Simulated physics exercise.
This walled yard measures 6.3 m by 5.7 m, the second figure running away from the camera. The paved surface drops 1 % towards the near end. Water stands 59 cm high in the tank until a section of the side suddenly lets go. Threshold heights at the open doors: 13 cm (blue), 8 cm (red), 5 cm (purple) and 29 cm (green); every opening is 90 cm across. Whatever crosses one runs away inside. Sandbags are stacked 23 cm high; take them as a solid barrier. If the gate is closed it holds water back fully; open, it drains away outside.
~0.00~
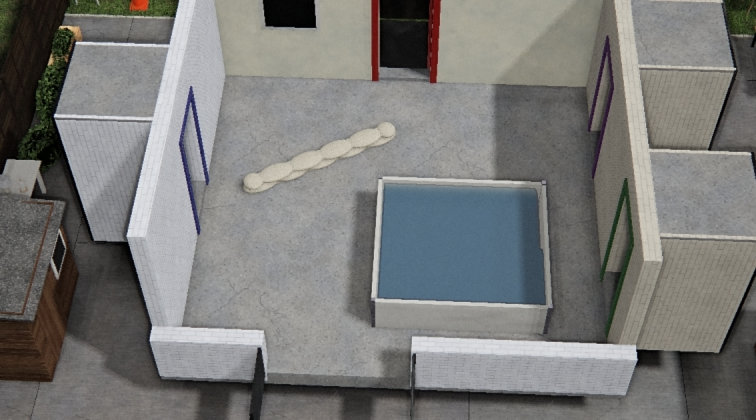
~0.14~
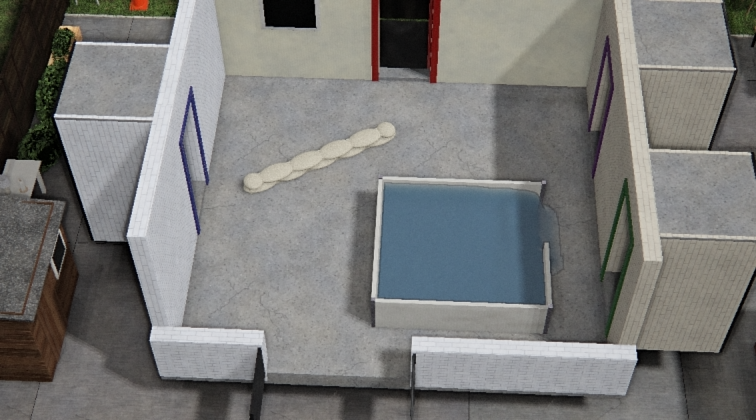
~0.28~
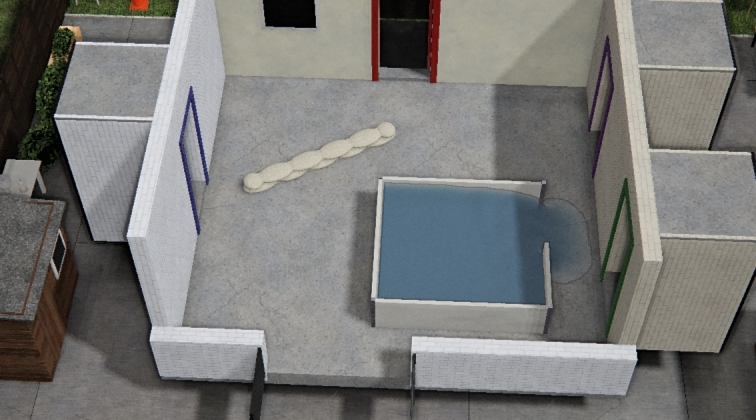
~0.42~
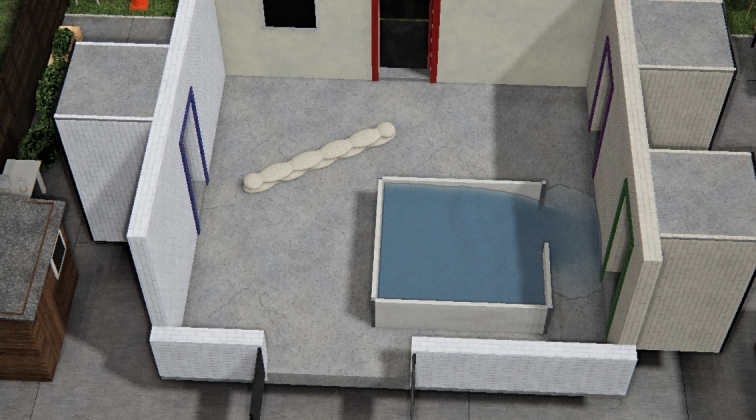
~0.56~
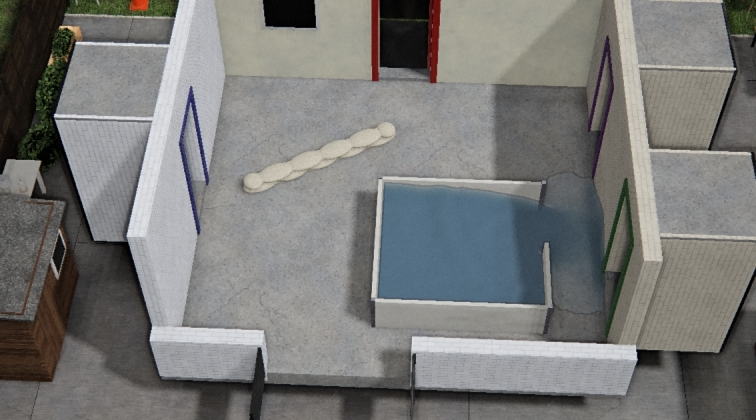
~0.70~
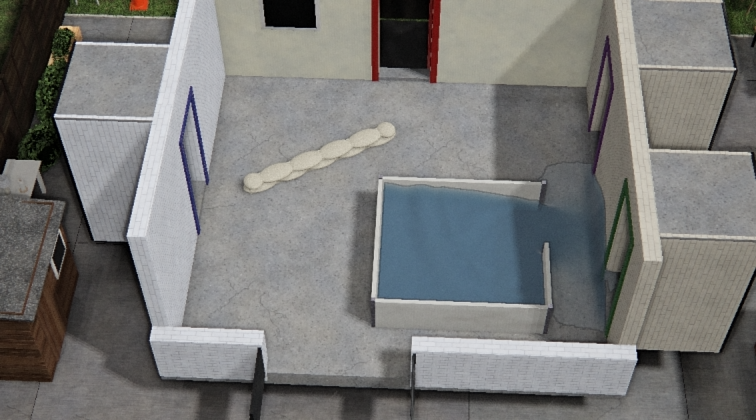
Water burst out through a gap in the right side of a pale tank in a walled yard, spread to the right-hand wall, then ran along it both ways, thinning over the grey paving.
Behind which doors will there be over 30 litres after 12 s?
Within that time: At the blue door it keeps below the limit; at the red door it stays under the limit; at the purple door it goes over the limit; at the green door it does not reach the limit.
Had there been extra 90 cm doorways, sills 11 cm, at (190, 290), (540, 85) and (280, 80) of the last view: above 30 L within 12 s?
In turn: Not over, over, below.
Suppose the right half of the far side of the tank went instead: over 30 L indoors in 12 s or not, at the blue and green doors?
Then: Blue below, green not over.
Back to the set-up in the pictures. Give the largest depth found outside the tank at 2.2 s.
About 44 cm.
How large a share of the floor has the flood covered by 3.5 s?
About 45 per cent.
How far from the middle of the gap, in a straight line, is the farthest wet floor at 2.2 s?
About 3.4 m.
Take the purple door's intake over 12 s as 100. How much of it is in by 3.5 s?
About 55 per cent.
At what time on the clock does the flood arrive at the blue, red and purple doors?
Blue 5.0 s, red 2.6 s, purple 0.9 s.
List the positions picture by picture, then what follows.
The tank at (461, 243) is whole and still, 59 cm deep, in the first frame.
The front is at a hidden place, 0.6 m from the gap at (540, 232); 0.2 m2 of floor is under water; 59 cm left at the back of the tank, in the second frame.
The front is at (584, 269), 0.9 m from the gap at (540, 233); 0.8 m2 of floor is under water; 59 cm left at the back of the tank, in the third frame.
The front is at (600, 283), 1.2 m from the gap at (540, 233); 1.5 m2 of floor is under water; 59 cm left at the back of the tank, in the fourth frame.
The front is at (602, 306), 1.5 m from the gap at (540, 233); 1.8 m2 of floor is under water; 59 cm left at the back of the tank, in the fifth frame.
Water pours out at (540, 233) and has run 1.8 m, to (604, 326); typically 12 cm deep outside, 58 cm at the tank's back, in the sixth frame.
After 1.4 s water covers 15 % of the floor and is deepest (48 cm) near (585, 232); blue door not reached, red door not reached, purple door 11 cm at the sill, 0 L in, green door 15 cm at the sill, 1 L in.
After 2.2 s water covers 30 % of the floor and is deepest (44 cm) near (586, 241); blue door not reached, red door not reached, purple door 12 cm at the sill, 13 L in, green door 17 cm at the sill, 1 L in.
After 3.5 s water covers 45 % of the floor and is deepest (31 cm) near (608, 371); blue door not reached, red door 8 cm at the sill, 0 L in, purple door 10 cm at the sill, 36 L in, green door 14 cm at the sill, 1 L in.
After 7.0 s water covers 85 % of the floor and is deepest (20 cm) near (608, 371); blue door 7 cm at the sill, 0 L in, red door 6 cm at the sill, 0 L in, purple door 7 cm at the sill, 58 L in, green door 13 cm at the sill, 1 L in.
After 12.0 s water covers 95 % of the floor and is deepest (13 cm) near (595, 371); blue door 6 cm at the sill, 0 L in, red door 3 cm at the sill, 0 L in, purple door 6 cm at the sill, 68 L in, green door 7 cm at the sill, 1 L in.
